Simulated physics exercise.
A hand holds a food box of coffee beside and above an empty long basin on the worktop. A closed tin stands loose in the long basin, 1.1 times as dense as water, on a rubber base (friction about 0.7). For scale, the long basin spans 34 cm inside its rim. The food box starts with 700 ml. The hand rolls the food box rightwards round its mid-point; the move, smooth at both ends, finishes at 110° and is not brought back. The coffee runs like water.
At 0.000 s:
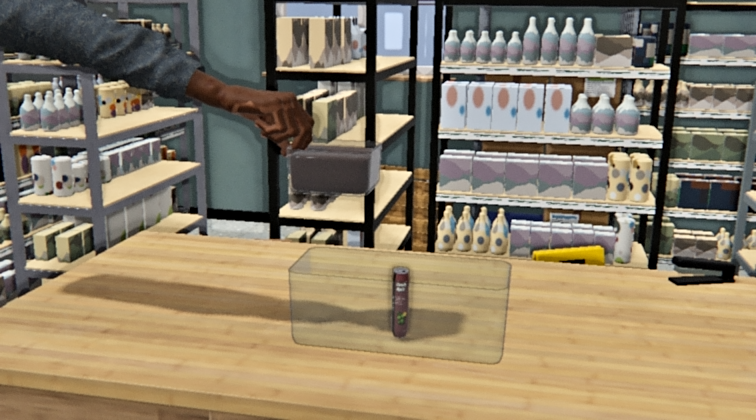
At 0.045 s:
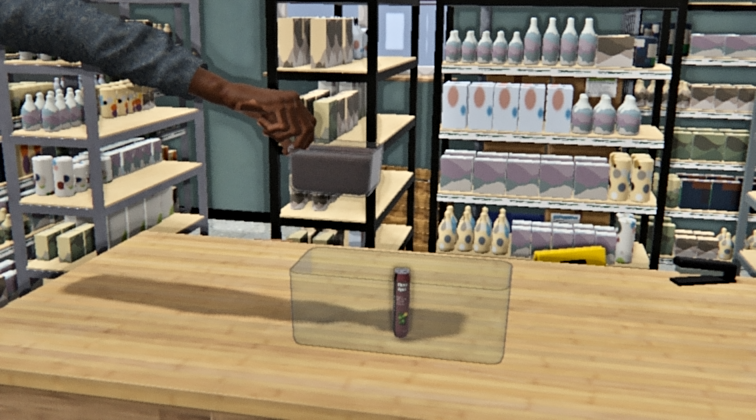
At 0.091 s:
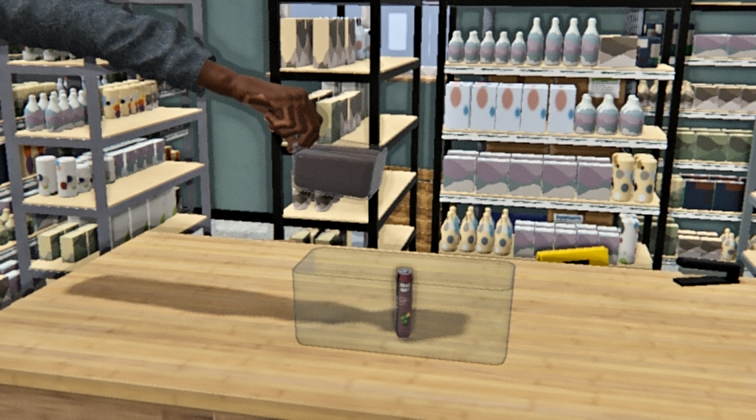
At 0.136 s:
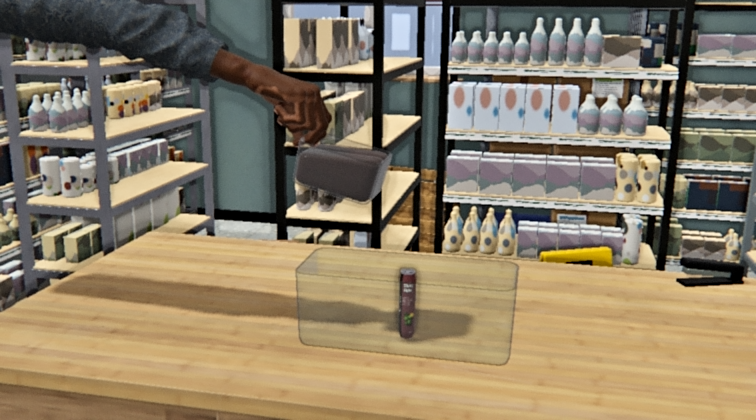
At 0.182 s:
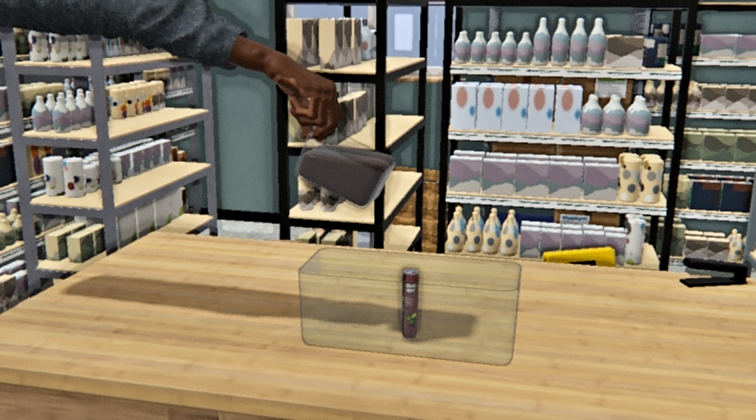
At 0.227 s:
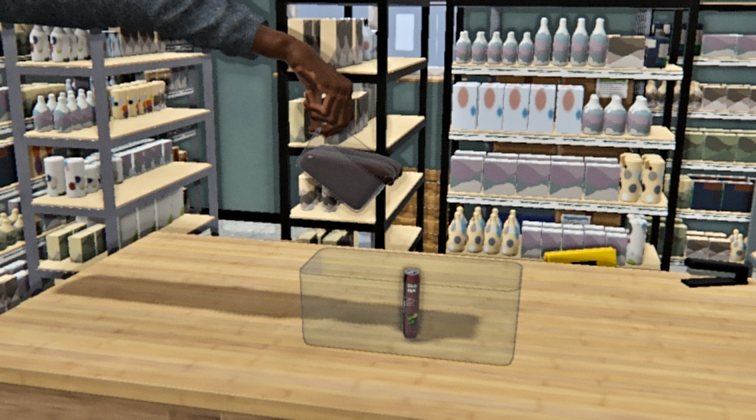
A hand tilting a dark grey box rightwards above a wooden worktop, beside a clear basin with a small dark tin inside.
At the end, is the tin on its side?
It stays up.
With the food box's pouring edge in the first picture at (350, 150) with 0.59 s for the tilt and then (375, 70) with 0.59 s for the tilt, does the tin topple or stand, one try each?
First it falls; then it remains upright.
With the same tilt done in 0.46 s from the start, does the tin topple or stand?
The tin remains upright.
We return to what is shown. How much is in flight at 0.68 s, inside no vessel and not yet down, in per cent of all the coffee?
Some 5 per cent.
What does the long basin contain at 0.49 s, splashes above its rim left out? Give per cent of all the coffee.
About 36 per cent.
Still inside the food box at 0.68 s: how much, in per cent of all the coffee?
Near 2 in a hundred.
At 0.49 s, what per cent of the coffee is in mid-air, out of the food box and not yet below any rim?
Near 50 in a hundred.
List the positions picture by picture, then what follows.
The first picture shows tilt 0°; pouring edge (376, 149); surface from (298, 150) to (376, 154); the long basin's rim runs from (299, 260) to (510, 277); the tin's top is at (401, 273).
The second picture shows tilt 2°; pouring edge (377, 150); surface from (300, 150) to (377, 155).
The third picture shows tilt 6°; pouring edge (382, 154); surface from (303, 149) to (381, 156).
The fourth picture shows tilt 14°; pouring edge (386, 160); surface from (308, 149) to (386, 158).
The fifth picture shows tilt 24°; pouring edge (390, 169); surface from (310, 151) to (392, 164); 2 per cent is over the edge.
The sixth picture shows tilt 36°; pouring edge (390, 178); surface from (310, 150) to (390, 169); 7 per cent is over the edge.
Then, 0.49 s in, the tilt is 102° and 15 per cent is still to pour; the tin stands where it began.
Then, 0.68 s in, the tilt is 110° and 2 per cent is still to pour; the tin stands where it began.
Then, 0.87 s in, the tilt is 110° and 0 per cent is still to pour; the tin stands where it began.
Then, 1.09 s in, the tilt is 110° and 0 per cent is still to pour; the tin stands where it began.
Finally, the tin stands where it began.
